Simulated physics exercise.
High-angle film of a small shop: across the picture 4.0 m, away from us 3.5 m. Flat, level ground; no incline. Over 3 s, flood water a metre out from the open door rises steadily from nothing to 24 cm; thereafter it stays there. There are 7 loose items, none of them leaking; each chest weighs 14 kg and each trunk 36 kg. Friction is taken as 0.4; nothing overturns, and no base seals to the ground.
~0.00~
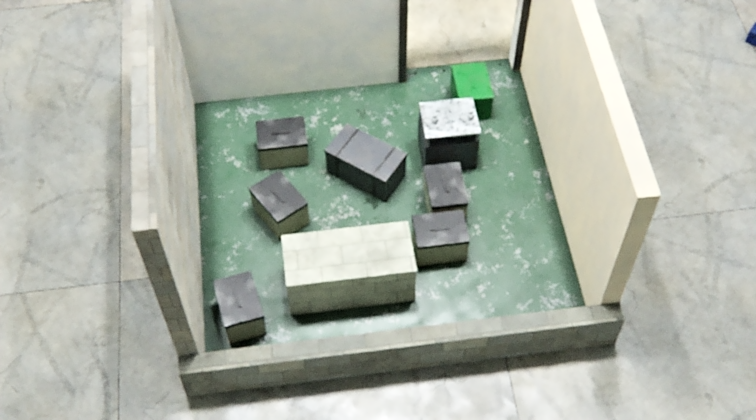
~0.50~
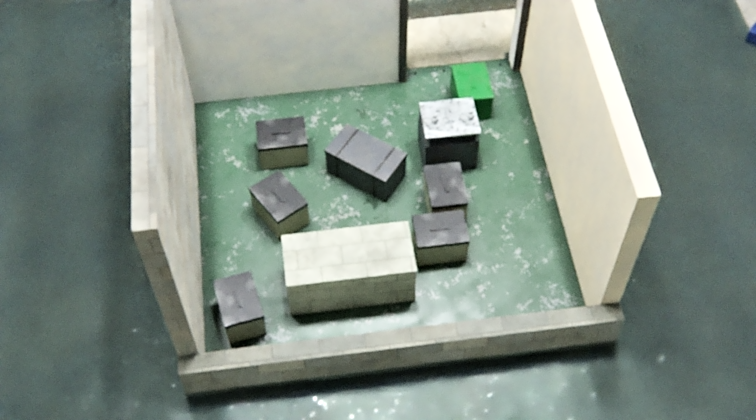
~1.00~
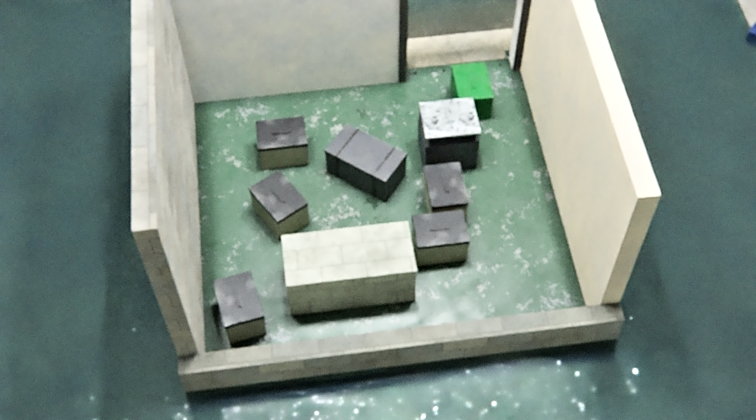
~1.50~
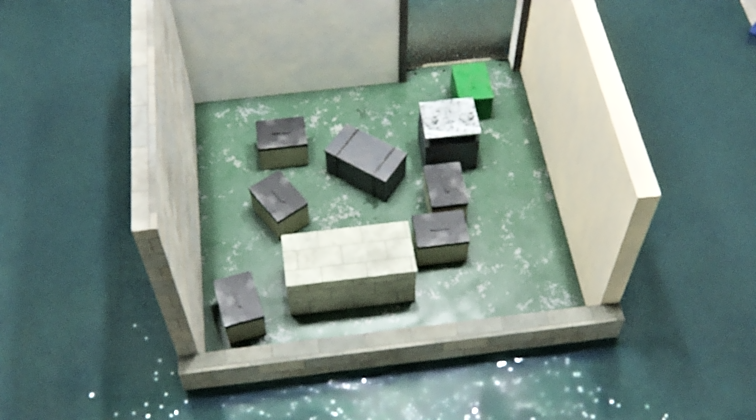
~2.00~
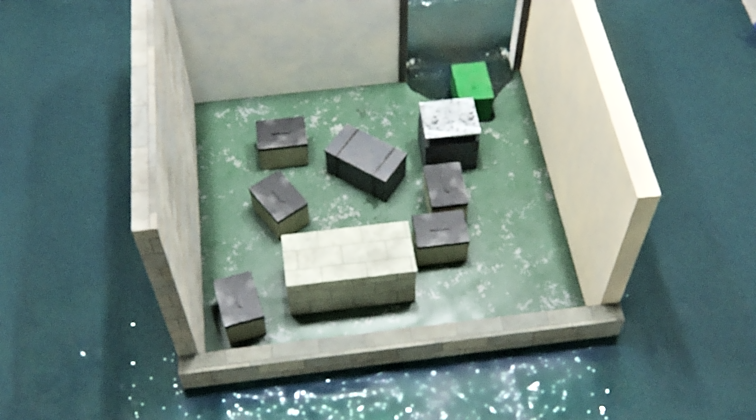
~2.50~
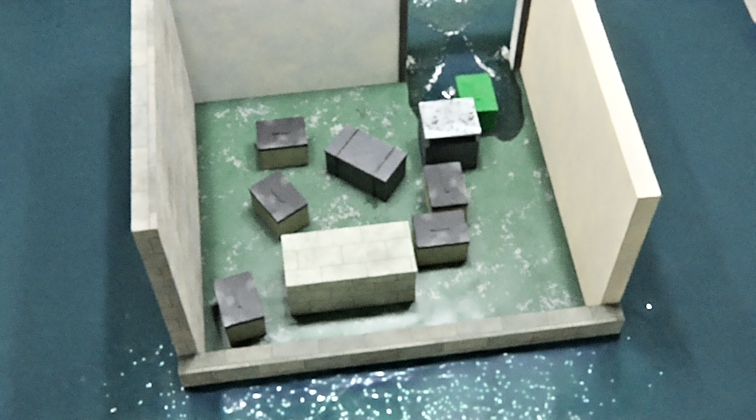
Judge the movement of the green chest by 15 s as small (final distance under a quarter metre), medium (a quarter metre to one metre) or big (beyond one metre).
It is big.
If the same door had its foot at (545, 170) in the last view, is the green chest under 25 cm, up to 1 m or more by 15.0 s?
Result for the green chest - displaced a long way.
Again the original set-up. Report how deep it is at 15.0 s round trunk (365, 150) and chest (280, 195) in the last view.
I'd estimate 17 cm for the first and 19 cm for the second.
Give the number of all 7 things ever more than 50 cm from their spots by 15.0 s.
Result: 7.
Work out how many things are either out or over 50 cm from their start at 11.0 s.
The number by then is 5.
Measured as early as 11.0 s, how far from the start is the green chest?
By then it has shifted roughly 300 cm.
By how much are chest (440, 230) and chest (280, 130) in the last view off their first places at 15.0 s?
In that order: 200 cm, 40 cm.
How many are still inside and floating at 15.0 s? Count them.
Of them, 7.
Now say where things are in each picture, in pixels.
In the first frame, the green chest at (472, 81), on the bottom; 0.0 m2 under water; 0 of 7 have shifted.
In the second frame, the green chest at (472, 81) rests on the ground; water covers 0.0 m2; 0 of 7 have shifted.
In the third frame, the green chest at (472, 81), on the bottom; water covers 0.0 m2; 0 of 7 have shifted.
In the fourth frame, the green chest at (472, 81) rests on the ground; water covers 0.0 m2; 0 of 7 have shifted.
In the fifth frame, the green chest at (472, 81) rests on the ground; water covers 0.3 m2; 0 of 7 have shifted.
In the sixth frame, the green chest at (476, 92), on the bottom, 18 cm from its start; 0.9 m2 under water; 1 of 7 have shifted.
After 3.5 s the green chest is near (508, 114), 0.6 m from its start, aground; 0 afloat.
After 6.8 s the green chest is near (437, 297), 2.9 m from its start, aground; 0 afloat.
After 11.0 s the green chest is near (437, 296), 2.9 m from its start, afloat; 7 afloat.
After 15.0 s the green chest is near (437, 291), 2.9 m from its start, afloat; 7 afloat.
